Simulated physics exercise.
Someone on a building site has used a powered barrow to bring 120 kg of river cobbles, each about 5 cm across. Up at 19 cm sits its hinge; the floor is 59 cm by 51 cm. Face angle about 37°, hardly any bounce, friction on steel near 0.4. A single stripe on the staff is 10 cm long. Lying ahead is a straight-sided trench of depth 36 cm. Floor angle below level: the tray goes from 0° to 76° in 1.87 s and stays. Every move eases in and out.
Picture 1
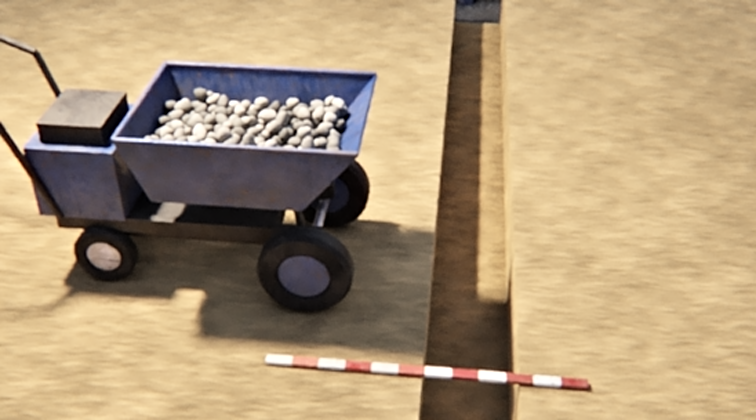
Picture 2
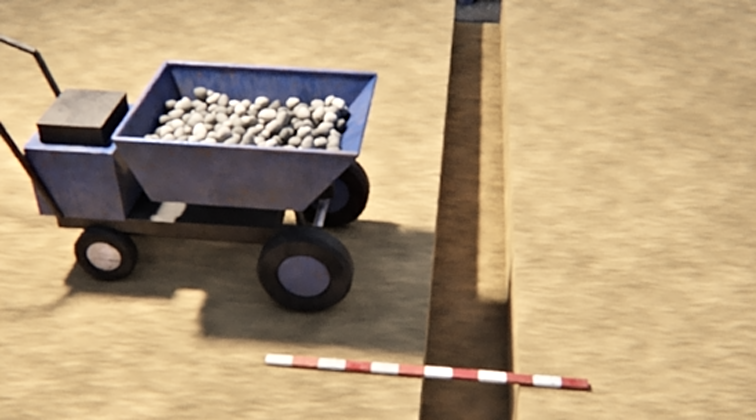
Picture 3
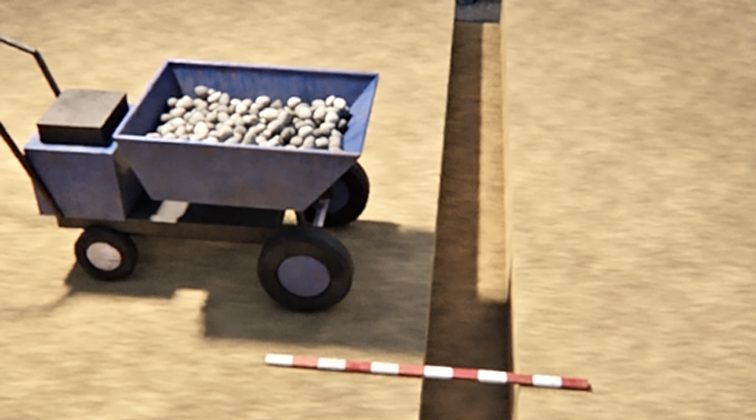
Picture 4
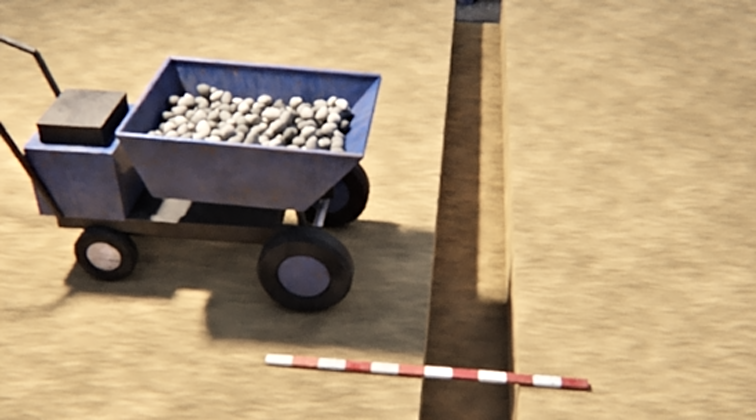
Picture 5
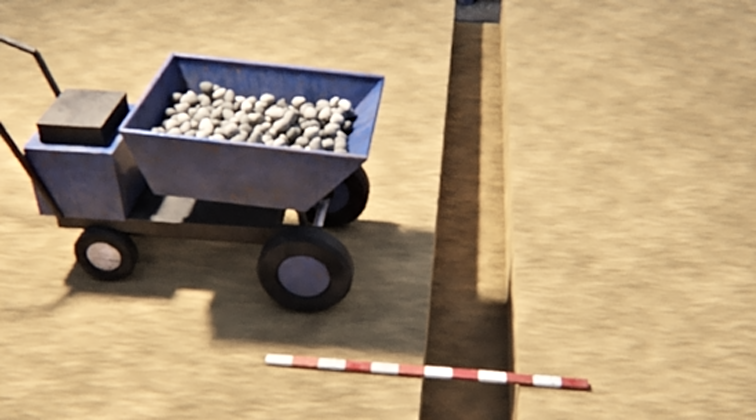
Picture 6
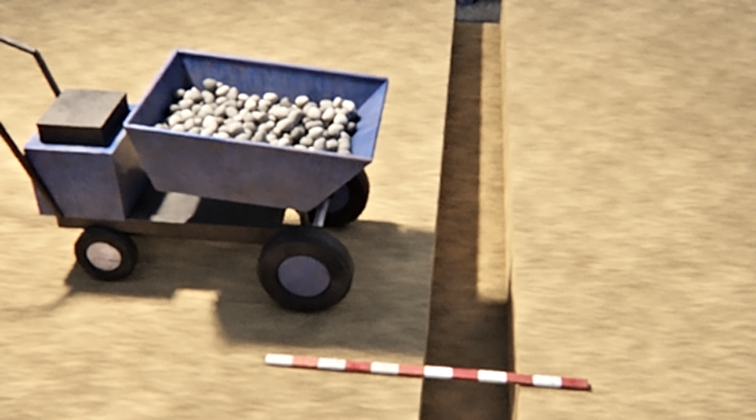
The blue tray of a parked barrow, loaded with grey stones, tilts slightly toward the right.
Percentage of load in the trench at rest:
84 %.
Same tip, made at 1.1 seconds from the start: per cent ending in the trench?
Roughly 75 per cent.
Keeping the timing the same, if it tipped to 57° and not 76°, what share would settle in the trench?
Then about 45 per cent.
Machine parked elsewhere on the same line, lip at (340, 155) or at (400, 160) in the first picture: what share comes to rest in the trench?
First spot about 95, second spot about 40 per cent.
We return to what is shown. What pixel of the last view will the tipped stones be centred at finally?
Their centre sits close to (482, 322).
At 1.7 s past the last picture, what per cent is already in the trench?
Around 50 per cent of it.
Then, 1.1 s after the last picture the floor is at 64°, 99 % in the tray, 1 % in the trench; the foremost stones are at (475, 241).
Then, 1.7 s after the last picture the floor is at 76°, 37 % in the tray, 52 % in the trench, 12 % past the trench; the foremost stones are at (606, 304).
Then, 2.0 s after the last picture the floor is at 76°, 13 % in the tray, 71 % in the trench, 16 % past the trench; the foremost stones are at (658, 318).
Then, 4.0 s after the last picture the floor is at 76°, 0 % in the tray, 84 % in the trench, 16 % past the trench; the foremost stones are at (662, 304).
